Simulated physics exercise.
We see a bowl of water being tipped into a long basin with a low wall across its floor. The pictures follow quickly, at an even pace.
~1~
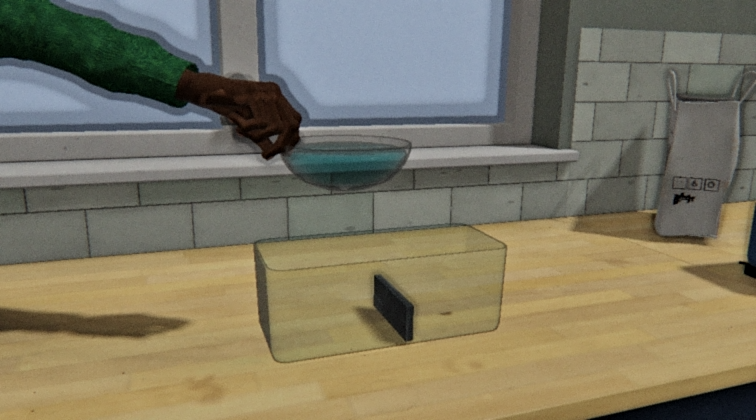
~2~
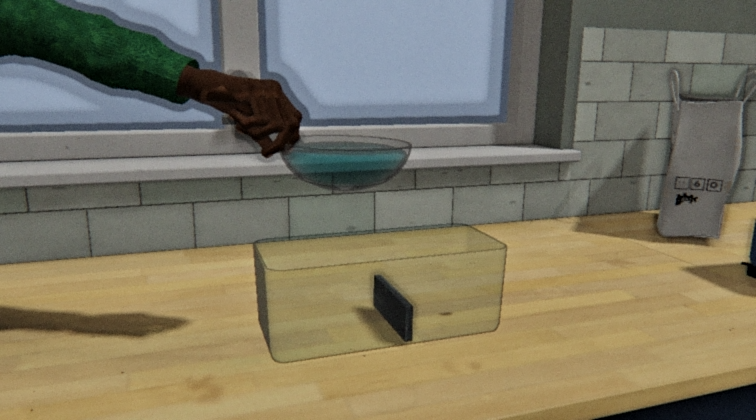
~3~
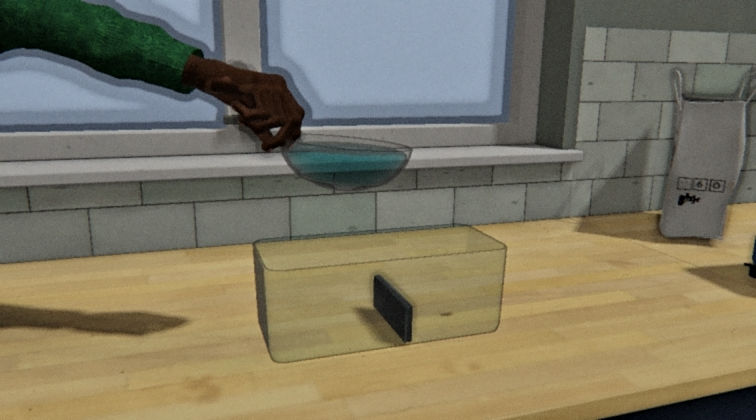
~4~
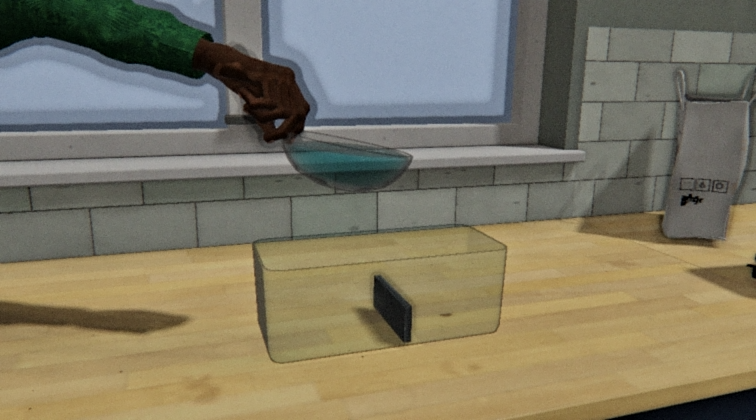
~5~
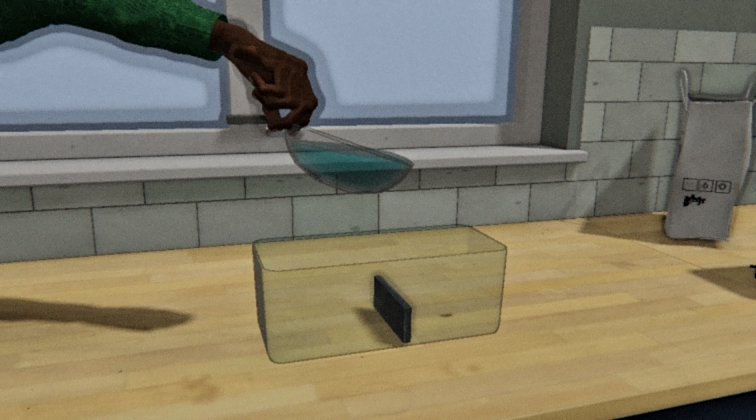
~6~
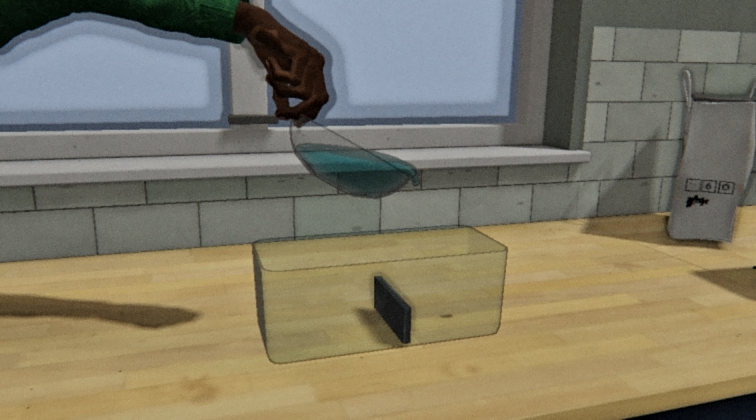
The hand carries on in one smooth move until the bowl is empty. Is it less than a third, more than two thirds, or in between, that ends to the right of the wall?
It comes to more than two thirds.
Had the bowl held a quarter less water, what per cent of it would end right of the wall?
Close to 85 per cent.
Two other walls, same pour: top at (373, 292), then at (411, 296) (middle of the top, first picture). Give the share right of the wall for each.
In turn 85 and 60 in a hundred.
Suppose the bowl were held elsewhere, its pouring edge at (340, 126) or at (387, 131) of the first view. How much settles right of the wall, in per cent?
Near 25 % and 75 %.
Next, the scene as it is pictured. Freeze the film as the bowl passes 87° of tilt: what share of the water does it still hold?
Roughly 5 in a hundred.
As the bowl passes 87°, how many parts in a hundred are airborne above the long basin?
Near 20 %.
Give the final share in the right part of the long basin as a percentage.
It comes to 75 per cent or so.
A moment on, the bowl is tipped on its side and 5 per cent is still to pour, 0 is left of the wall and 72 right of it.
Next, the bowl is tipped on its side and 0 per cent is still to pour, 10 is left of the wall and 70 right of it.
Then the bowl is tipped on its side and 0 per cent is still to pour, 12 is left of the wall and 82 right of it.
Later the bowl is tipped on its side and 0 per cent is still to pour, 19 is left of the wall and 75 right of it.
At rest 19 per cent lies left of the wall, 75 right of it and 6 outside.
